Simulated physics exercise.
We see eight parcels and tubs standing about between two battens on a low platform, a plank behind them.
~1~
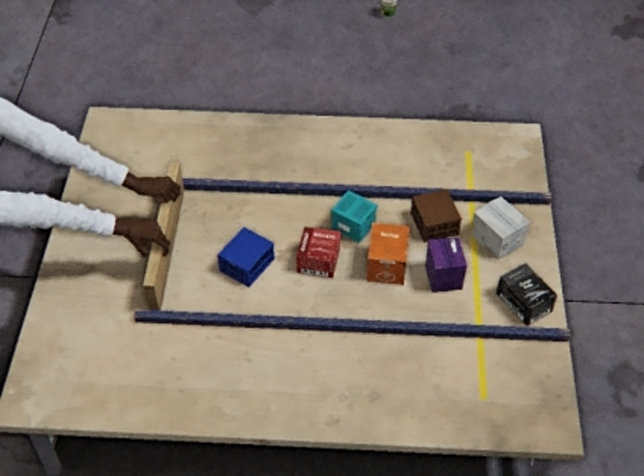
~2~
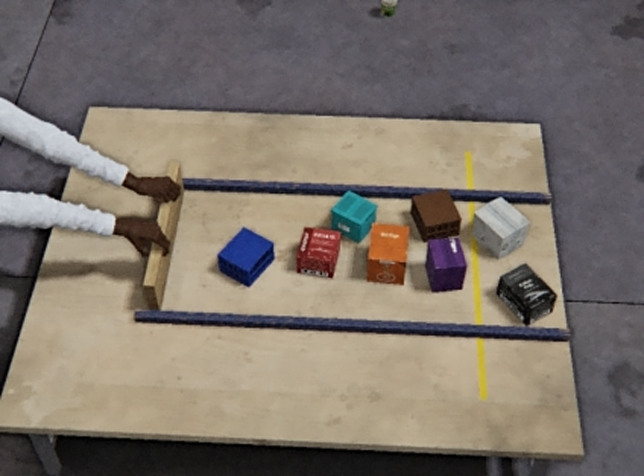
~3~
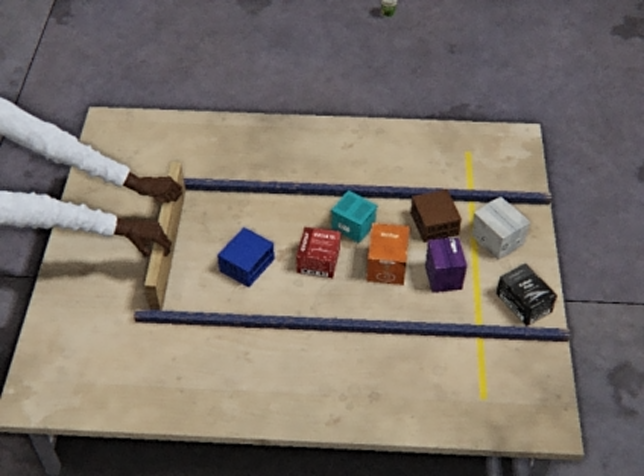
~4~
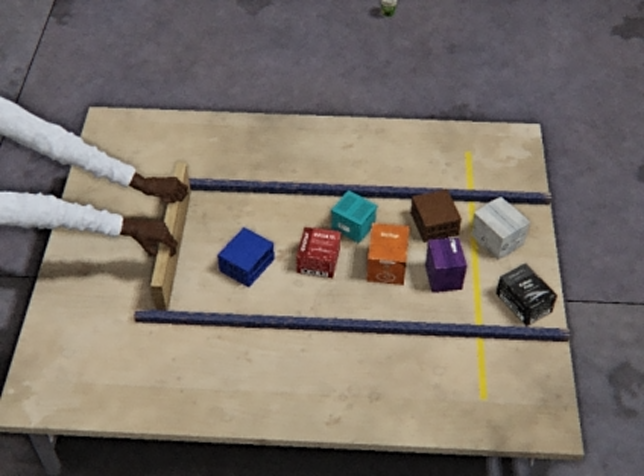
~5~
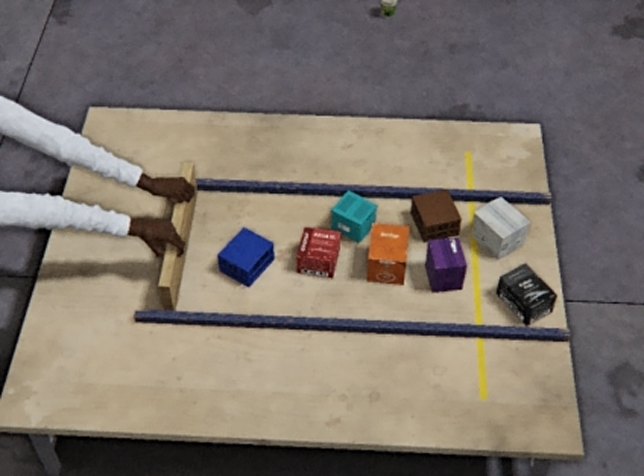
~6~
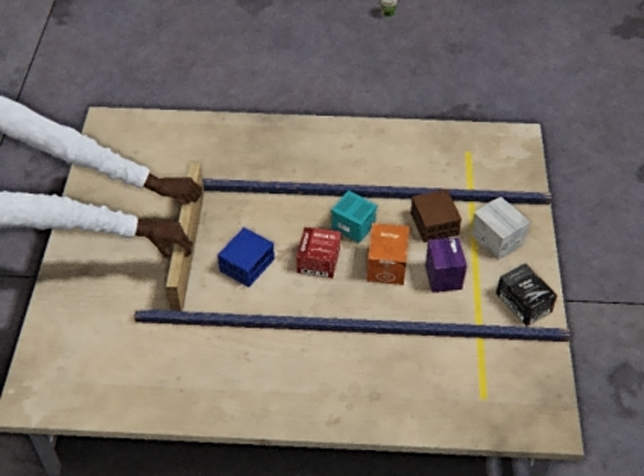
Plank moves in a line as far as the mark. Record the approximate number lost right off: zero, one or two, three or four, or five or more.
Number lost: Three or four.
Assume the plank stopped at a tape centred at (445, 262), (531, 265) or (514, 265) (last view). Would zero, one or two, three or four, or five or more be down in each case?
One or two; five or over; five or over.
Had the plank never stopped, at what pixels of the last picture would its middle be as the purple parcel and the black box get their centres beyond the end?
Roughly at (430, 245) and roughly at (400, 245).
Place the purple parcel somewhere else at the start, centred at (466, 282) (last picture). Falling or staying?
Outcome for the purple parcel: It ends up still on.
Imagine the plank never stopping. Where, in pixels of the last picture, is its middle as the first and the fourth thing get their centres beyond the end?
At (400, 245) for the first, at (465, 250) for the fourth.
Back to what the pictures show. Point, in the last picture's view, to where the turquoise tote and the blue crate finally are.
Close to (492, 218); the other close to (495, 261).
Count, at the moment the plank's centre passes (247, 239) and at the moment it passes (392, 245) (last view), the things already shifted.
Moved so far: 1, then 8.
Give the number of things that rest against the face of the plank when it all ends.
2 in contact.
Soon after, none off yet; black box at rest near (526, 294); white parcel at rest near (499, 228); purple parcel at rest near (446, 265).
By the end, the number that fall off is three or four; fallen, orange box, purple parcel, white parcel and black box.
